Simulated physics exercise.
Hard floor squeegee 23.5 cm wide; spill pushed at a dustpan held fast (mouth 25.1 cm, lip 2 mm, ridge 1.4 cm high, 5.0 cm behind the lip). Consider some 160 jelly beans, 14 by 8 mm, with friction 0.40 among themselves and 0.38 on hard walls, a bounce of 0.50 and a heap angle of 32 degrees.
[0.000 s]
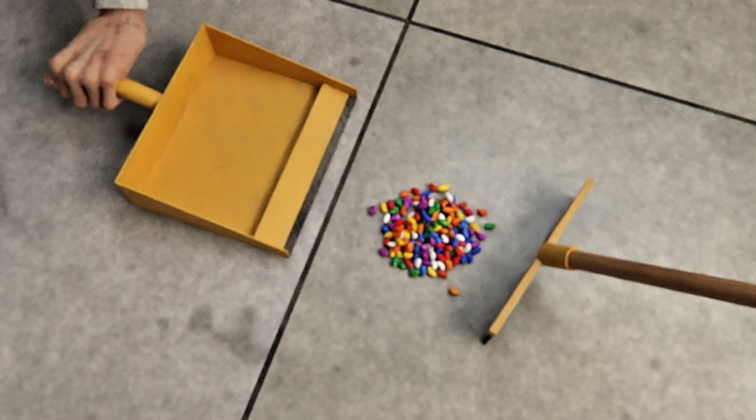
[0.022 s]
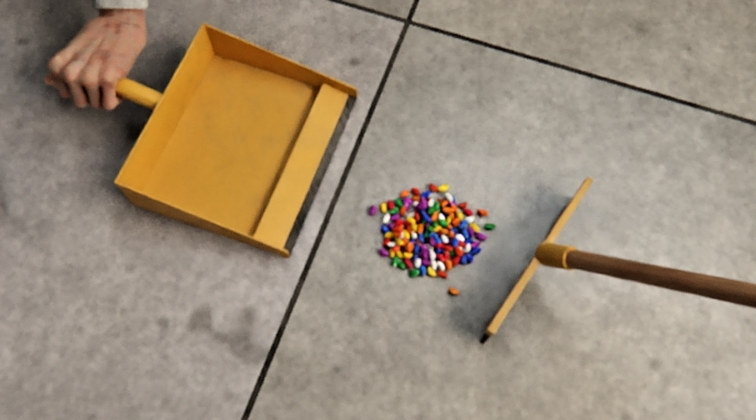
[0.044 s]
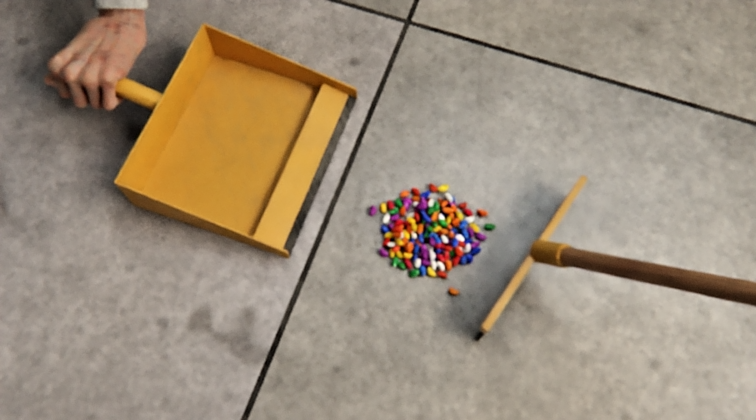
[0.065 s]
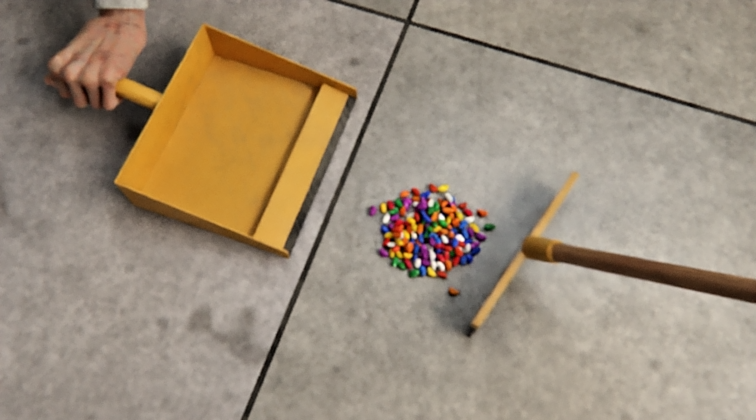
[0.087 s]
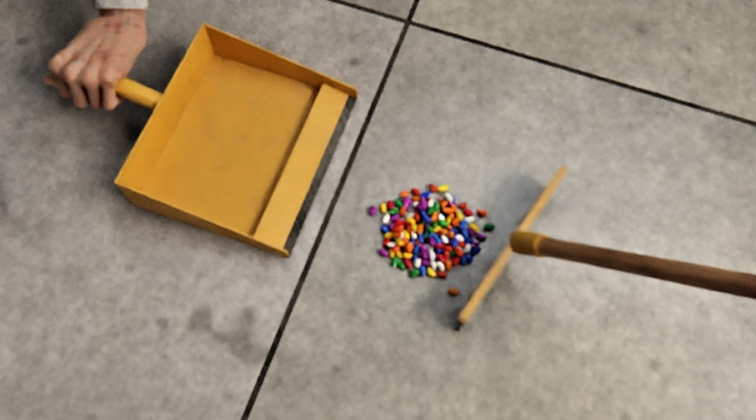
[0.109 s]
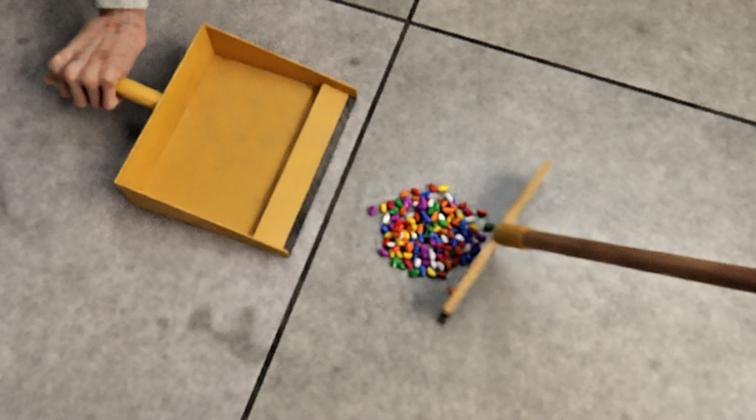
A squeegee with a tan blade and a brown wooden handle slides slowly leftward across a grey tiled floor marked by dark joints, seen from above at an angle. At centre lies a pile of multicoloured jelly beans, and at left a hand holds a yellow-orange dustpan still. The blade gathers pace and reaches the pile's right edge, while the camera stays fixed.
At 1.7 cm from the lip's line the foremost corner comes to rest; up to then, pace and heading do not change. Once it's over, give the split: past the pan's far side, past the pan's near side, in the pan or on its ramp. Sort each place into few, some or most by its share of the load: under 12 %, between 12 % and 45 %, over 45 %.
Shares: Far side: Few; near side: Few; pan: Some.
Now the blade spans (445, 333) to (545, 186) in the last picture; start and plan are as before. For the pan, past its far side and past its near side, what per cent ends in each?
Pan 10 % / far 0 % / near 10 %.
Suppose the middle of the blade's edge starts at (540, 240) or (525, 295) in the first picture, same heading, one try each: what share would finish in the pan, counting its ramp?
Roughly 40 % and 30 %.
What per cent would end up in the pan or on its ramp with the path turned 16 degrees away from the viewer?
Result: Close to 40 %, ramp counted.
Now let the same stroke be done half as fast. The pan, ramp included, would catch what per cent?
It would be around 15 percent.
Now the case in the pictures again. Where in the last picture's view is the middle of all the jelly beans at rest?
Somewhere near (327, 170) in the last picture.
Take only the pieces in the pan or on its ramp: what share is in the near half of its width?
Roughly 60 percent.
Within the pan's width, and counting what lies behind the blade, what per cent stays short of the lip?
Share there: About 50 %.
After 0.22 s, middle of the blade 13 cm from the lip; 0 % over the lip, far side 0 %, near side 0 %.
Then, at 0.30 s, middle of the blade 7 cm from the lip; 0 % over the lip, far side 0 %, near side 0 %.
After 0.51 s, middle of the blade 5 cm from the lip; 40 % over the lip, far side 5 %, near side 0 %.
By 2.6 s all is still; far side 5 %, near side 0 %, pan 40 %, in front of the lip or behind the blade 50 %.
